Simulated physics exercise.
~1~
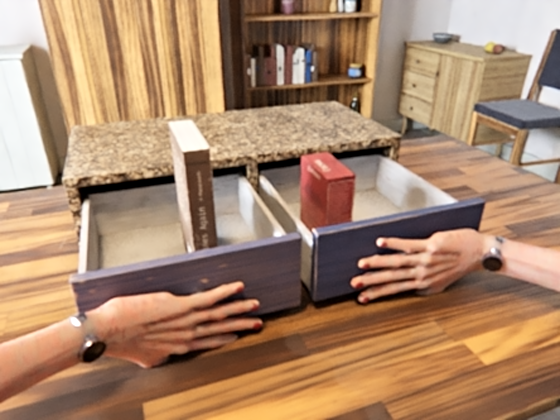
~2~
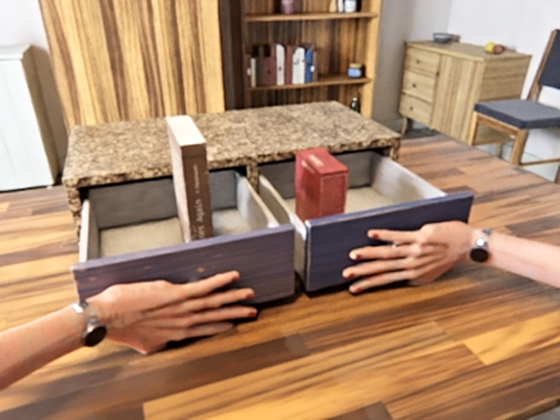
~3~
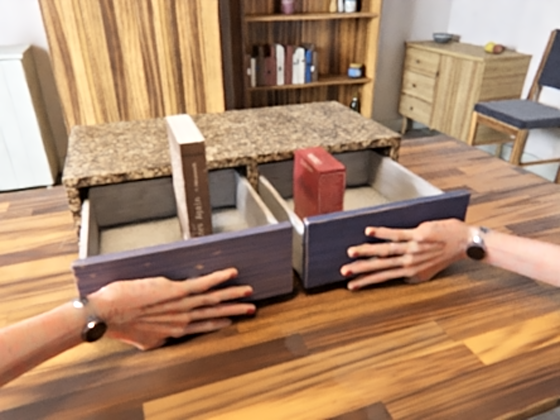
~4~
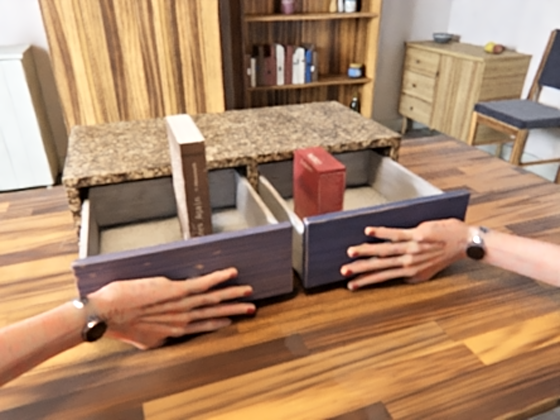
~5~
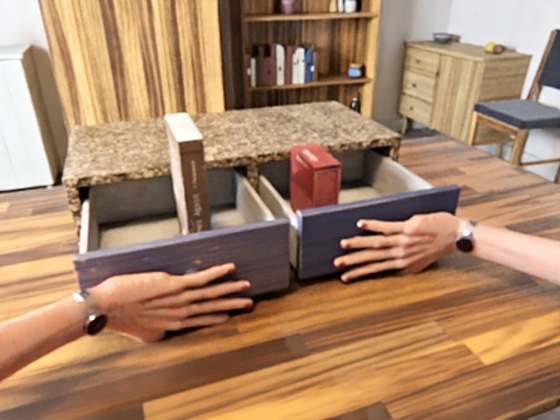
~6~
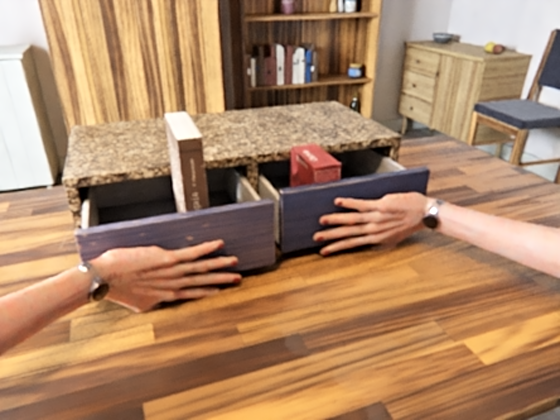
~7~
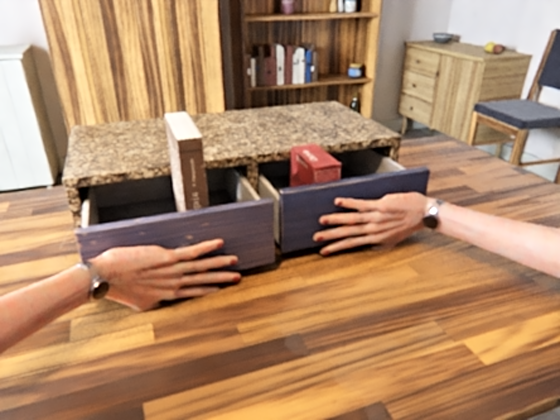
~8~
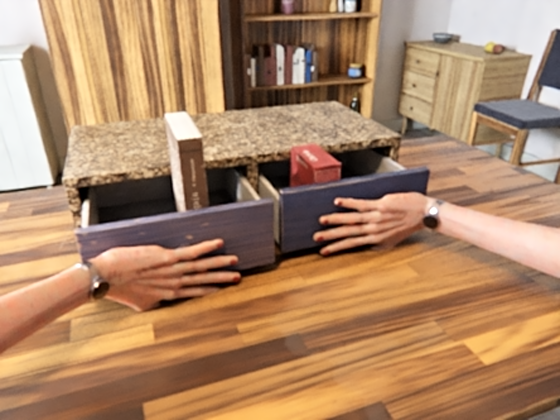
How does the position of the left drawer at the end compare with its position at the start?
At the end the left drawer sits further into the cabinet than it did at the start, though it is still partly open.
In this clip, two hands press on the fronts of two open drawers in a low, speckled-top cabinet, one holding an upright brown book and the other a red packet. The drawers slide partway inward, pause, move in further, then stop, both still ajar.
